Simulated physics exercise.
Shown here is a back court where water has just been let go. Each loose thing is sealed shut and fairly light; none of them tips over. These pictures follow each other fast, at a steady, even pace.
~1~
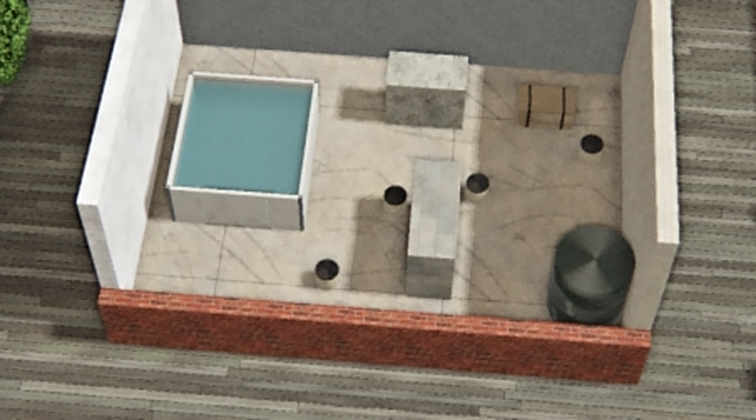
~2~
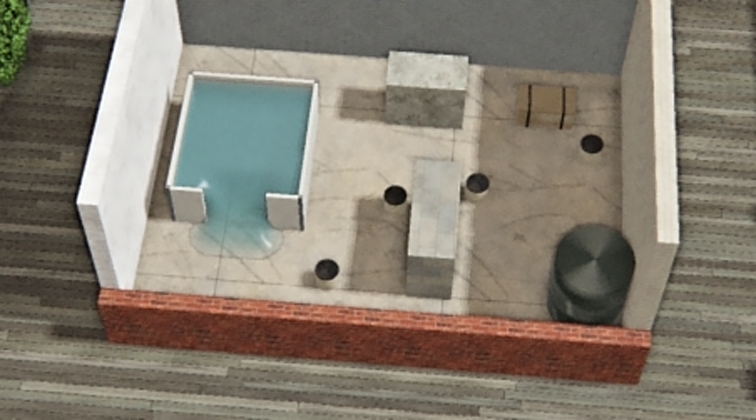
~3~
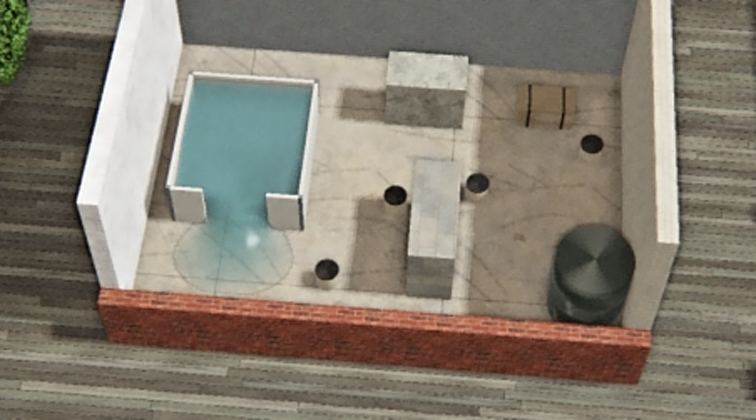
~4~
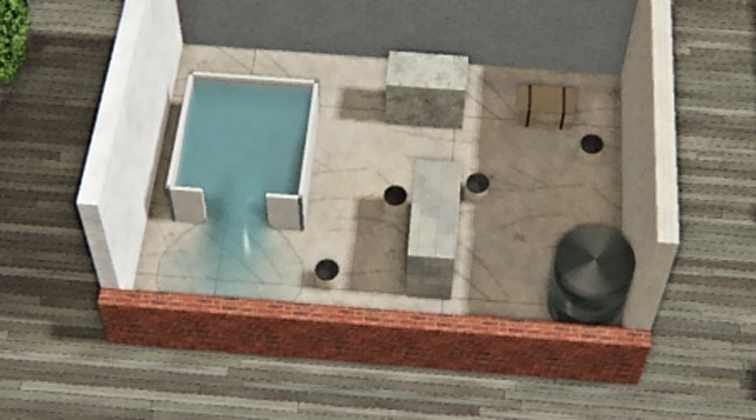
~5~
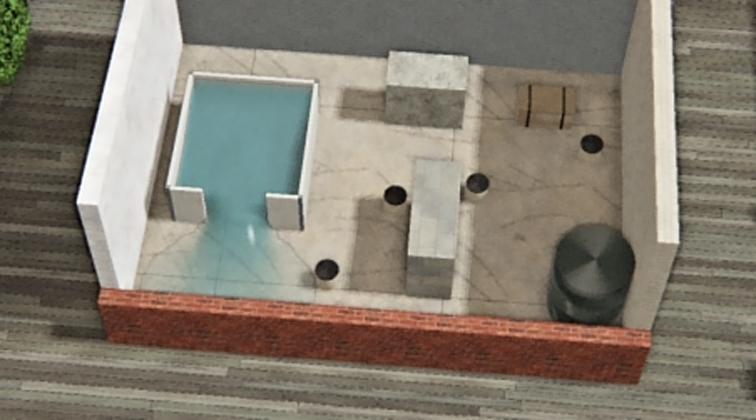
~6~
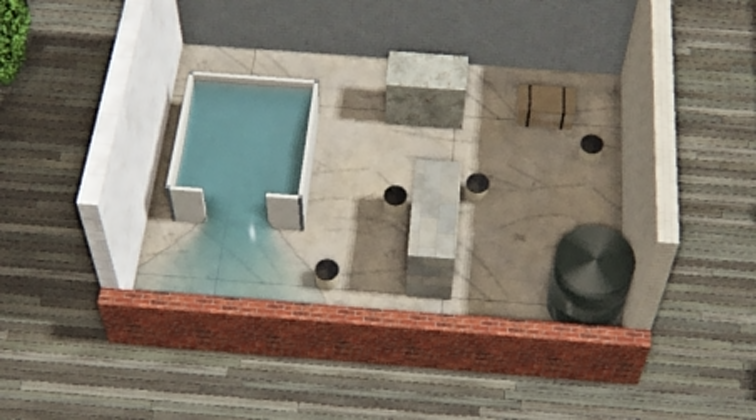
A walled back court held a tank of blue-green water whose front opened in the middle, and water poured out and spread across the floor toward the brick wall, while everything else stayed put.
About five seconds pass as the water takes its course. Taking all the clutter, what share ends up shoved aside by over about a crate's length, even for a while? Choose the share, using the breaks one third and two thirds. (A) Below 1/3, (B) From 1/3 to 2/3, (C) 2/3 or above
B, from 1/3 to 2/3.
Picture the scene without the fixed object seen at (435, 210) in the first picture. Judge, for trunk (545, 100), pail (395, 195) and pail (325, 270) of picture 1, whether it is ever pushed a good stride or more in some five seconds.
Each in the order asked: Moved little if at all; moved little if at all; got moved a good way.
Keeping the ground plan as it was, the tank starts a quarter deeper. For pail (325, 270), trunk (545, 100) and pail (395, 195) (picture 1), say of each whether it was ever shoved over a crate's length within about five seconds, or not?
Answers, in the order asked: Went past the threshold, stayed within the threshold, went past the threshold.
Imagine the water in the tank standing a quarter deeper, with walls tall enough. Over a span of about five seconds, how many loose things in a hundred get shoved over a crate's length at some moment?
Near 40 % of the lot.
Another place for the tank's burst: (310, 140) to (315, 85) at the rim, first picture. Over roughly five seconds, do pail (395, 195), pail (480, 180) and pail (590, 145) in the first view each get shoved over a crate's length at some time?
Travels that far, travels that far, travels that far.
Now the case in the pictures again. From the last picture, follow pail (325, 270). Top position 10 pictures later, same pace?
I'd put it at about (364, 241).
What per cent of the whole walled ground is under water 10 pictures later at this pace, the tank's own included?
I reckon around 35 per cent.
A moment on, 0 of 5 are well off their spots; 0 afloat.
Next, 1 of 5 are well off their spots; 0 afloat.
Later, 2 of 5 are well off their spots; 0 afloat.
In the end, 2 of 5 are well off their spots, and 2 have been at some point; 2 afloat.
